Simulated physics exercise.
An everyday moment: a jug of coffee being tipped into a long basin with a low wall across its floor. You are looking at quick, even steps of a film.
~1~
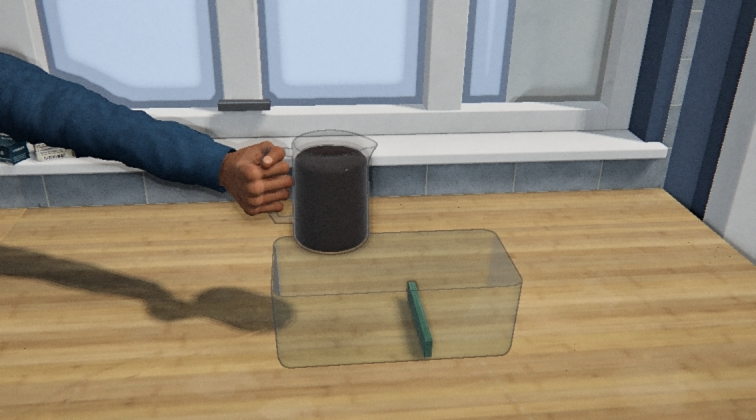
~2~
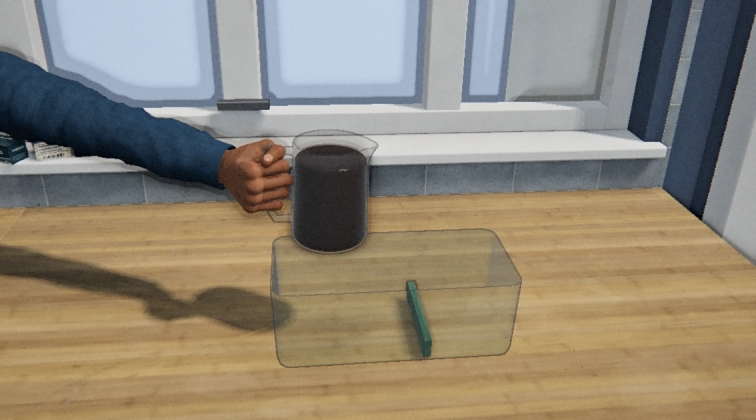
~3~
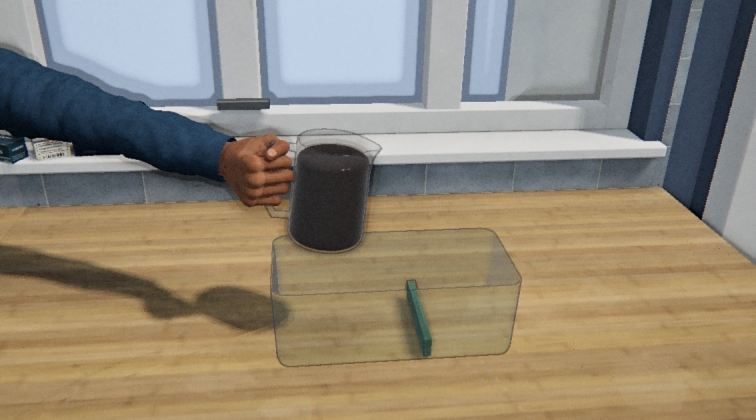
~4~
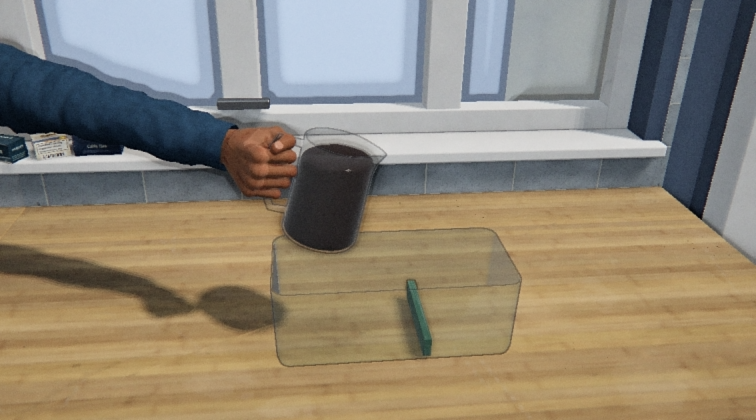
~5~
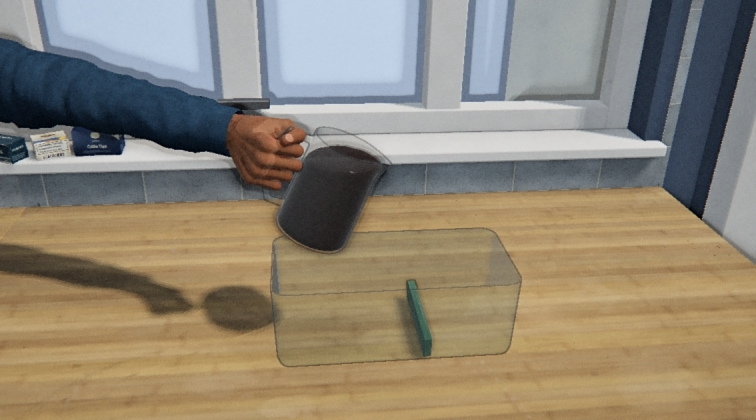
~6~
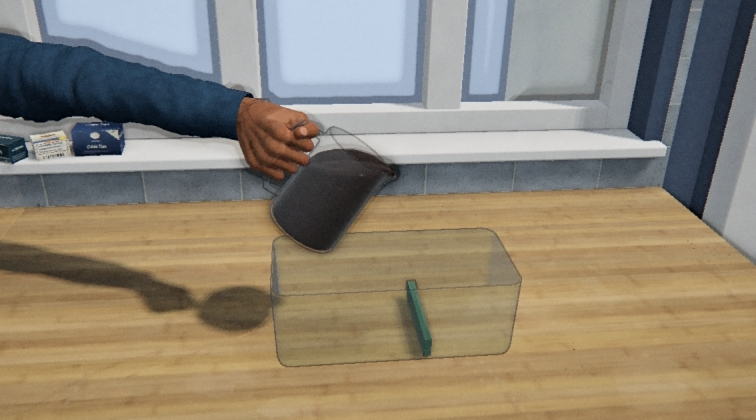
A clear jug of dark coffee, gripped by a hand in a blue sleeve, stands almost upright above the left part of a long see-through basin with a low green wall inside. The hand tilts it rightward, slightly at first, then further, and the dark surface shifts toward the spout.
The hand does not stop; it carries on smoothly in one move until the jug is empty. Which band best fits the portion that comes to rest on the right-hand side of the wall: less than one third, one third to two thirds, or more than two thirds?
It is one third to two thirds.
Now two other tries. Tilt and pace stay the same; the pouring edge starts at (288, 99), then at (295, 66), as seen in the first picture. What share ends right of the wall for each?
One after the other: 20 %, 15 %.
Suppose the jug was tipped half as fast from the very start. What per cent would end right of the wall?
Something like 60 in a hundred.
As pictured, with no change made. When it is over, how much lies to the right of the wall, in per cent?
Roughly 55 percent of it.
A moment on, the jug is tipped right over and 64 per cent is still to pour, 3 is left of the wall and 15 right of it.
Next, the jug is tipped right over and 17 per cent is still to pour, 29 is left of the wall and 43 right of it.
Then the jug is tipped right over and 2 per cent is still to pour, 40 is left of the wall and 55 right of it.
Later the jug is tipped right over and 0 per cent is still to pour, 45 is left of the wall and 54 right of it.
In the end 46 per cent lies left of the wall, 53 right of it and 1 outside.
